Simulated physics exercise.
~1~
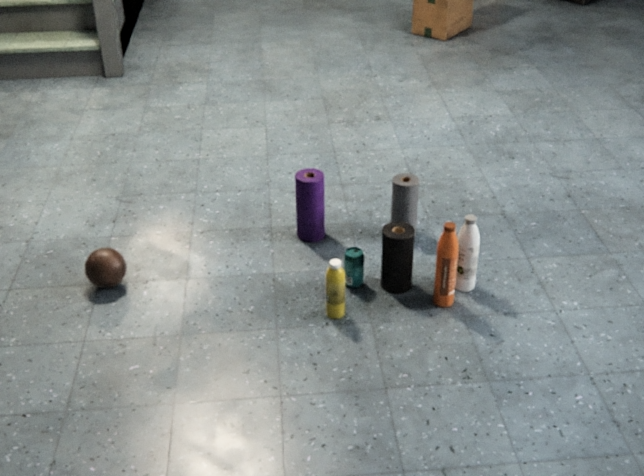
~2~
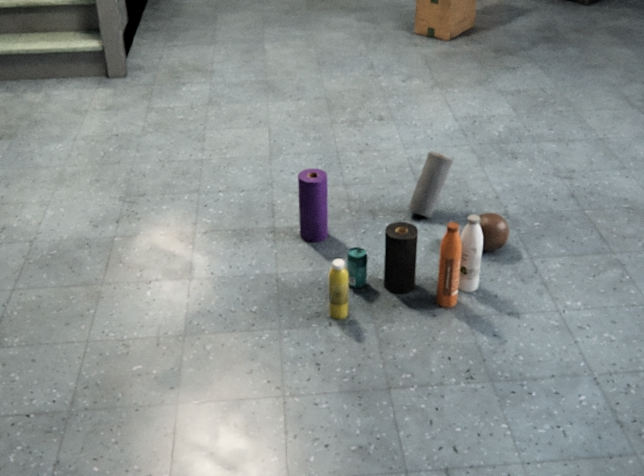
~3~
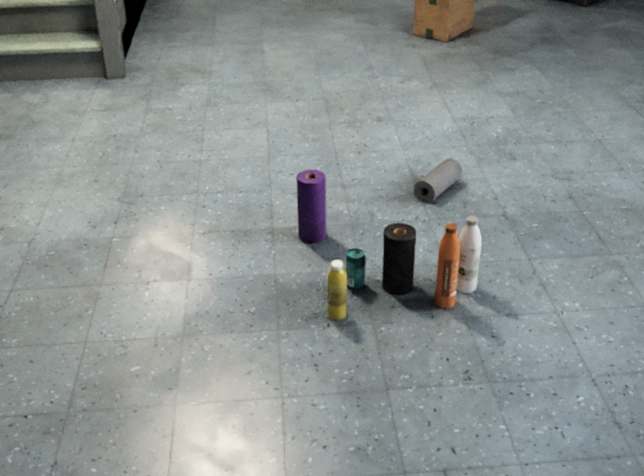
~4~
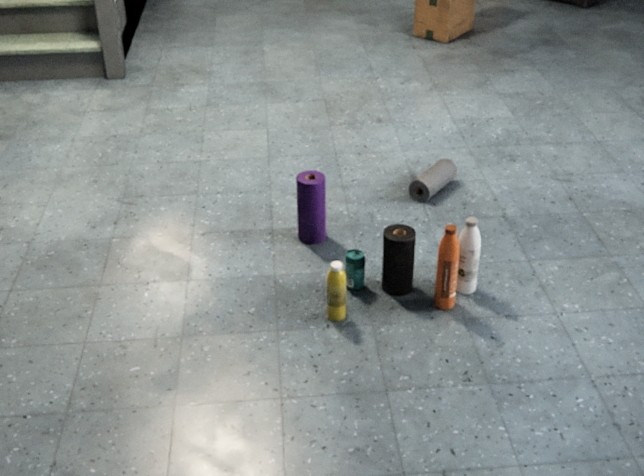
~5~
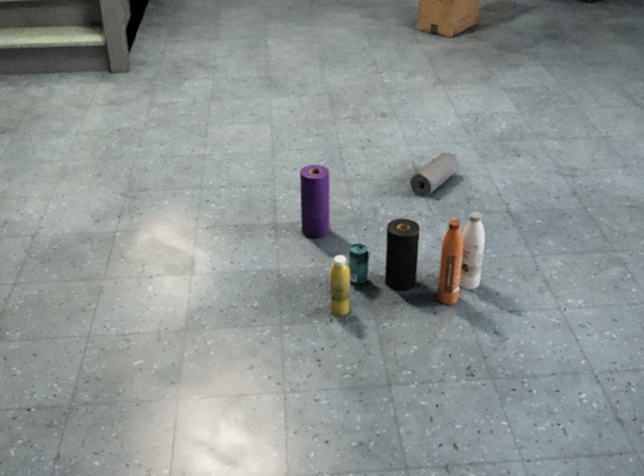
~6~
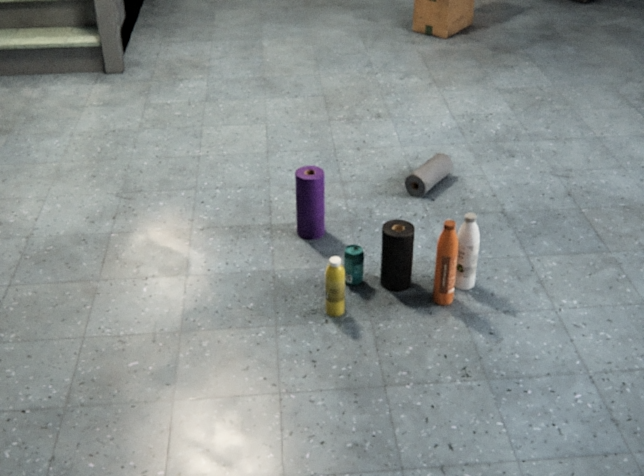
On a tiled floor, a brown ball rolls right through a group of rolls and bottles, toppling only the grey roll.
